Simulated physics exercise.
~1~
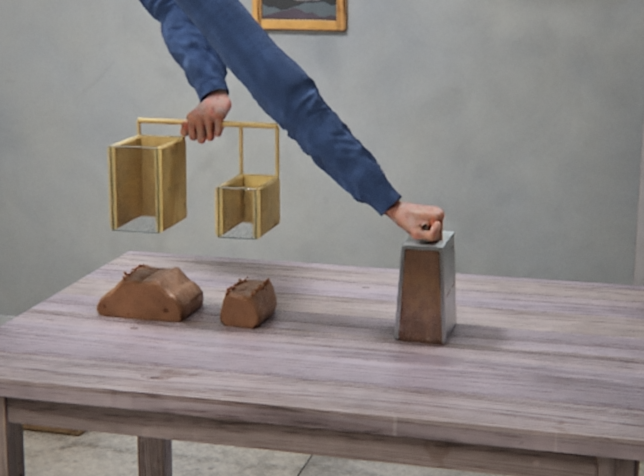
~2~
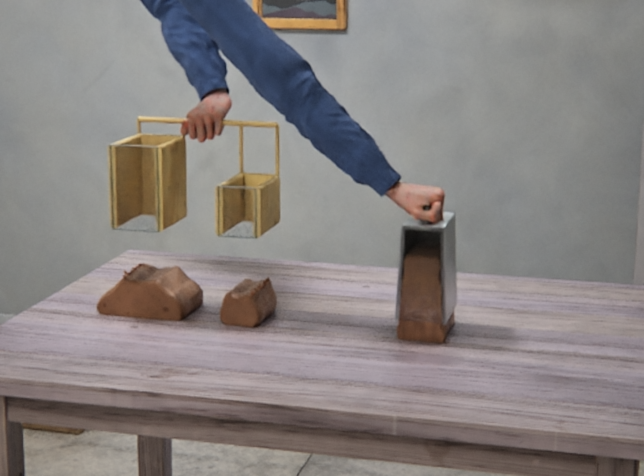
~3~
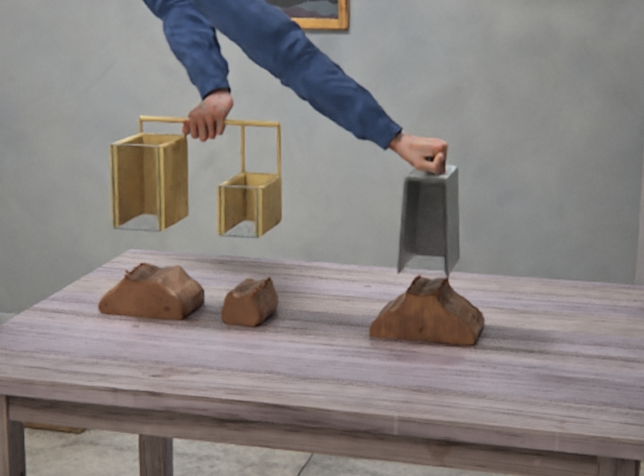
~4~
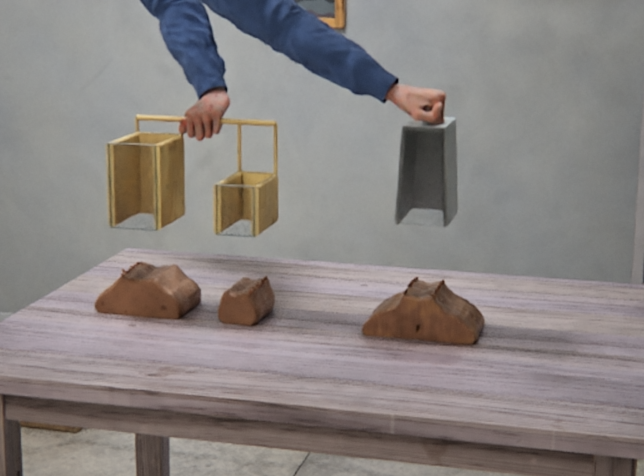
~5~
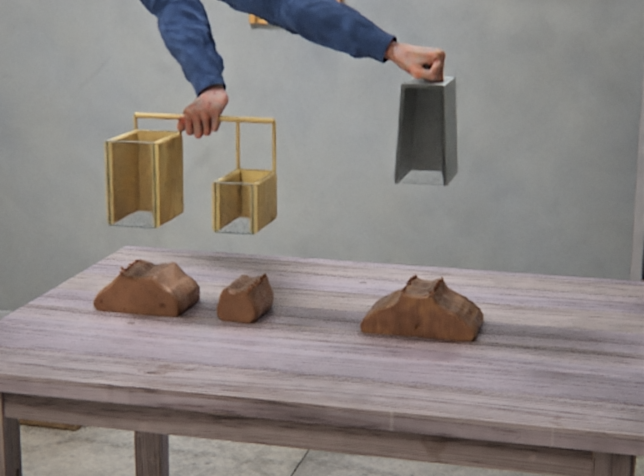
We see a hand lift a tapered grey tin straight up off brown wet clay on a wooden table, while another hand holds two joined open boxes above two smaller clay lumps. The unmoulded clay slumps into a low, wide mound, and the tin ends well above it.
